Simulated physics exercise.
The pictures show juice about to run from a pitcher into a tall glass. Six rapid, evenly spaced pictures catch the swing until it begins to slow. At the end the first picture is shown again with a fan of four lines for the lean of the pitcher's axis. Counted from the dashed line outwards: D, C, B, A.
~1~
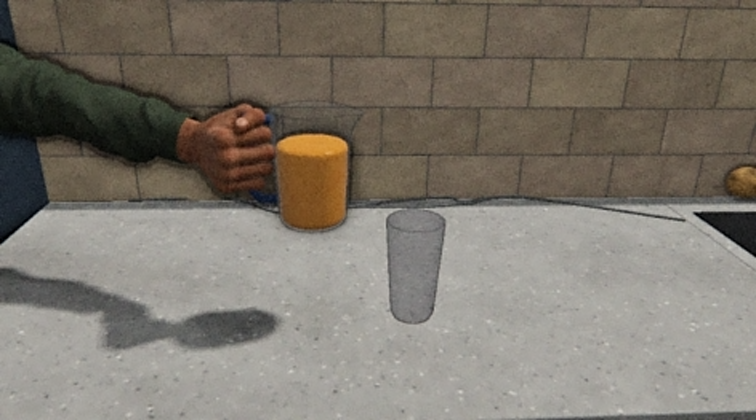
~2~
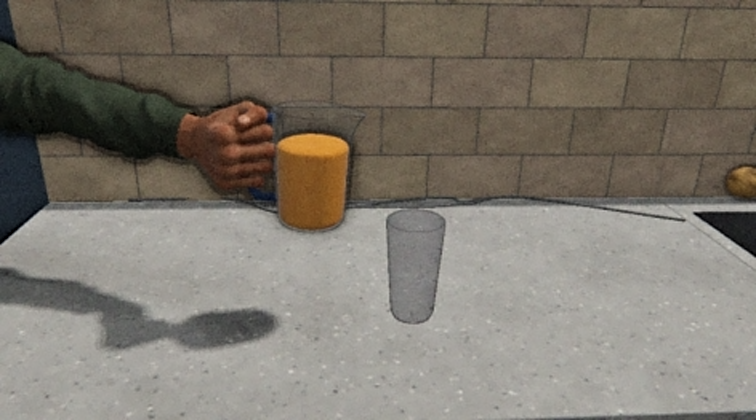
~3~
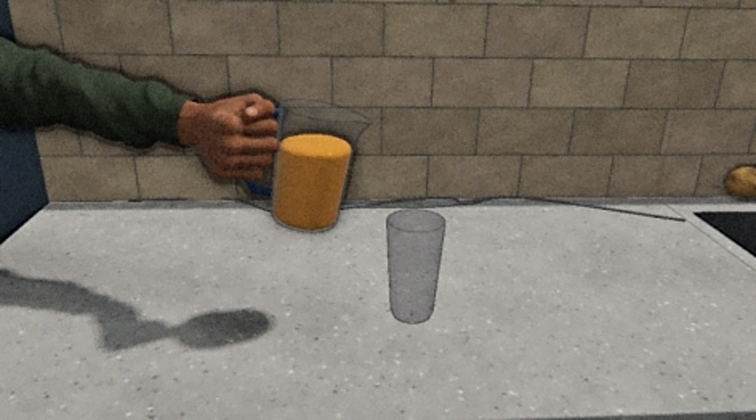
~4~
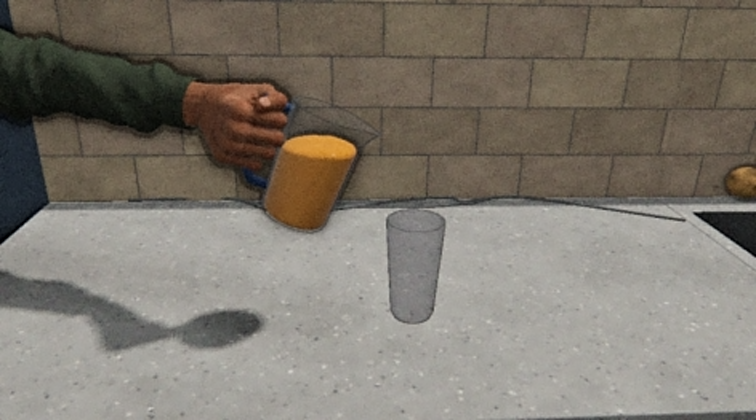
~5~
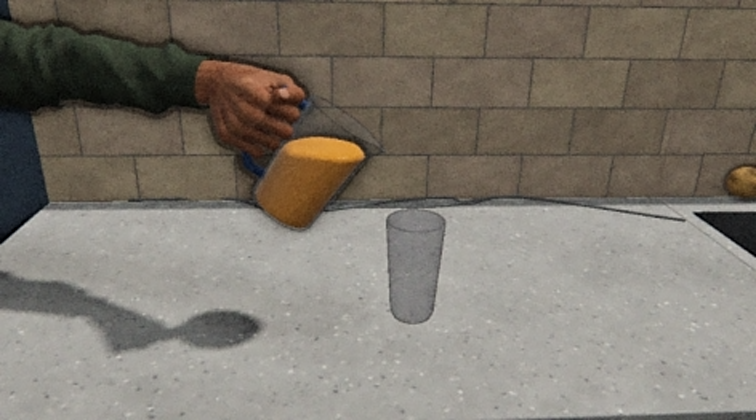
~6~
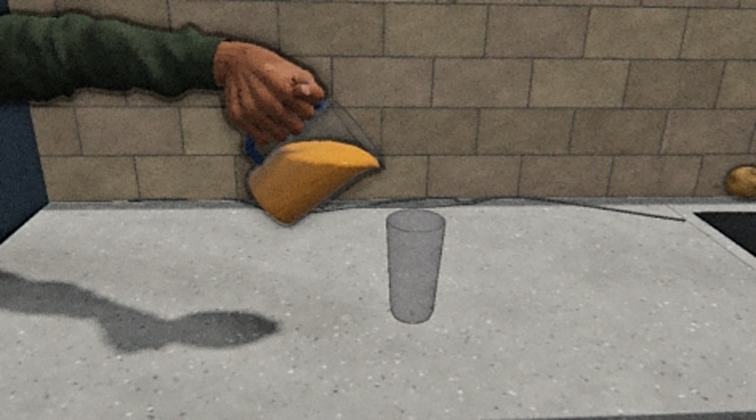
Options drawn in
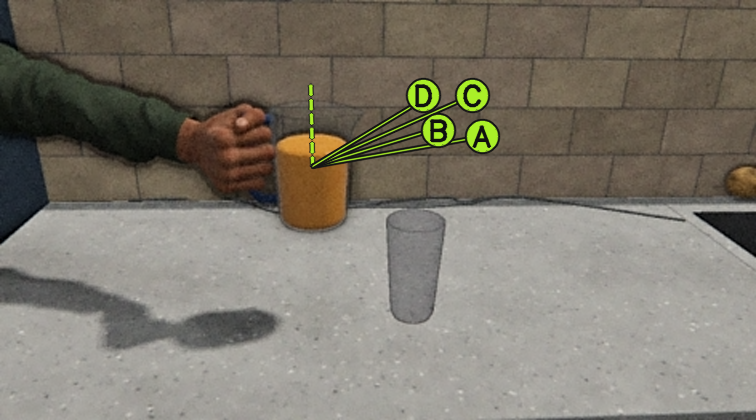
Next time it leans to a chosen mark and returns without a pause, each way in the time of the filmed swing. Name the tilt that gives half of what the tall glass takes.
Use tilt B.
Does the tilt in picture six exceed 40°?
Yes, it does.
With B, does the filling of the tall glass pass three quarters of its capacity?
No, less.
In lime, A at (465, 139); B at (420, 133); C at (456, 102); D at (410, 107).
If A is chosen, the tall glass ends with about 67 % of what it can hold.
If B is chosen, the tall glass ends with about 49 % of what it can hold.
If C is chosen, the tall glass ends with about 33 % of what it can hold.
If D is chosen, the tall glass ends with about 20 % of what it can hold.
